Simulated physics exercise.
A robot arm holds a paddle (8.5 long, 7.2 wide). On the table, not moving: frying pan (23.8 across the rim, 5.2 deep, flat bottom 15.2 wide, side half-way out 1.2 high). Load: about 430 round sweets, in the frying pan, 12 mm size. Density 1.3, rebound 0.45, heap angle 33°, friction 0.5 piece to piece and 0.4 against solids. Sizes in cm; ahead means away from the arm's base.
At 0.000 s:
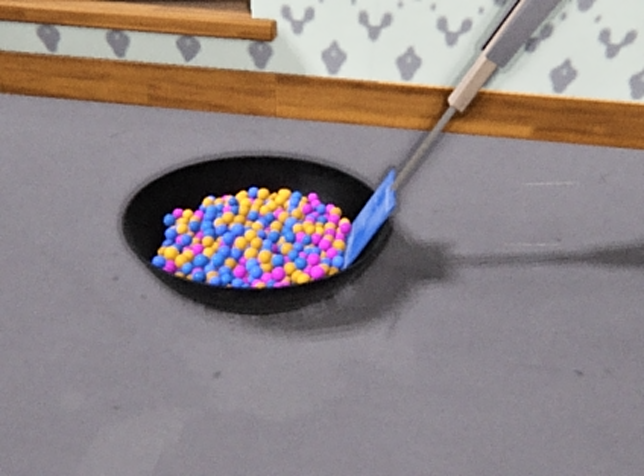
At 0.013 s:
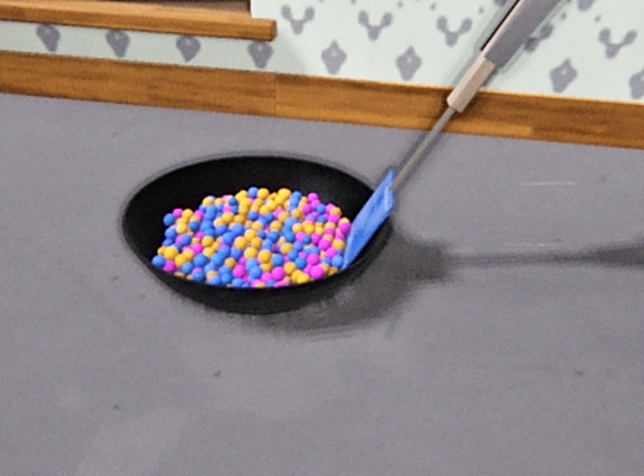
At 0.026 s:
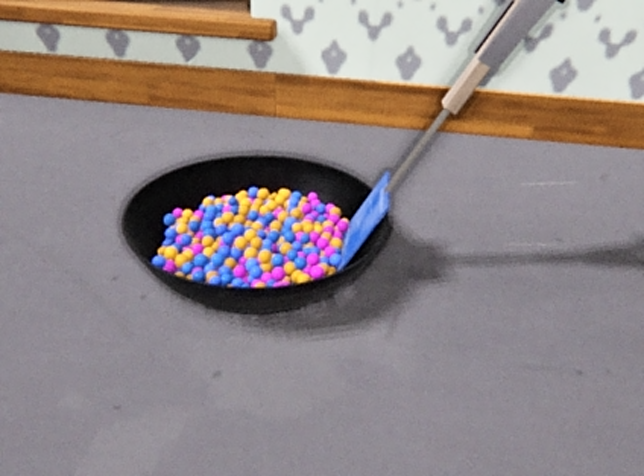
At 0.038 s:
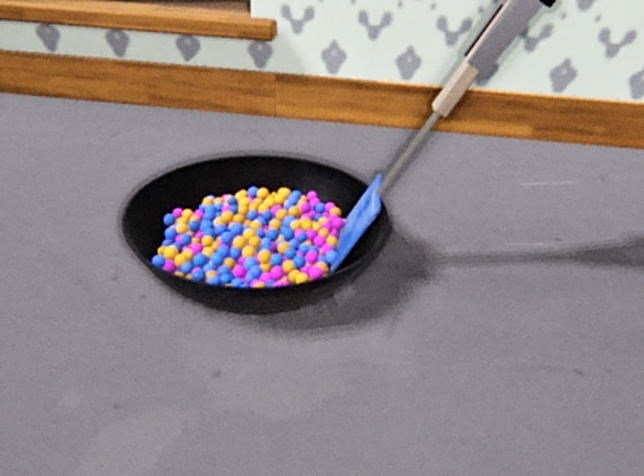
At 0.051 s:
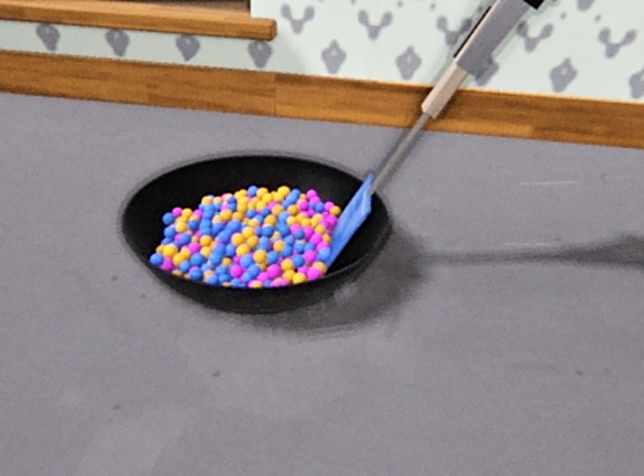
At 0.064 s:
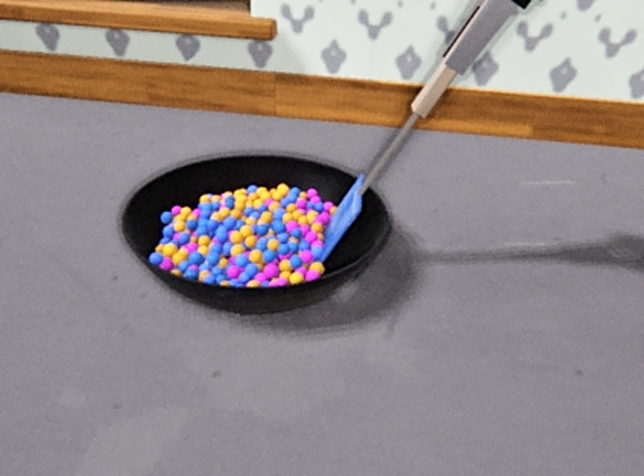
A blue paddle on a robot arm moved slowly left inside a black frying pan, nudging the right side of a heap of pink, blue and orange sweets slightly inward while the pan stayed still.
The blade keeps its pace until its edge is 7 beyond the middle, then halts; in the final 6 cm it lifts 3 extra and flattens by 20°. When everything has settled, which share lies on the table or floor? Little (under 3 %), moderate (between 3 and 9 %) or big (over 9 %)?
On the table or floor the share is moderate, between 3 and 9 %.
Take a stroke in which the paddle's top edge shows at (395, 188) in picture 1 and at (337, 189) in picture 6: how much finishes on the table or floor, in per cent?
About 25 per cent.
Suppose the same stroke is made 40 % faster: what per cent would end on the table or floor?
In that case some 10 per cent.
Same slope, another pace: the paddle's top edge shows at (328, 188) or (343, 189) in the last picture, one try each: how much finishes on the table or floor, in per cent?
Some 20 and 15 per cent.
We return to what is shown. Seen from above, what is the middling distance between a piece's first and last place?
About 3 cm.
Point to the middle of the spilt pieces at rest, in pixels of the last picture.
Around (76, 223).
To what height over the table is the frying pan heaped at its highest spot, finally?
About 6.5 cm.
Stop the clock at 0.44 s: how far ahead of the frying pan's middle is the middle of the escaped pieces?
Roughly 16 cm.
By 0.14 s, sloping 63°, highest piece 5 above the table; 431 in the frying pan.
By 0.21 s, sloping 55°, highest piece 7 above the table; 431 in the frying pan.
By 0.44 s, sloping 43°, highest piece 6 above the table; 409 in the frying pan, 20 on the table or floor, 2 on the blade or in flight.
By 1.49 s, sloping 43°, highest piece 6 above the table; 408 in the frying pan, 23 on the table or floor.
Final count, 408 in the frying pan, 23 on the table or floor. That is 5 % on the table or floor.
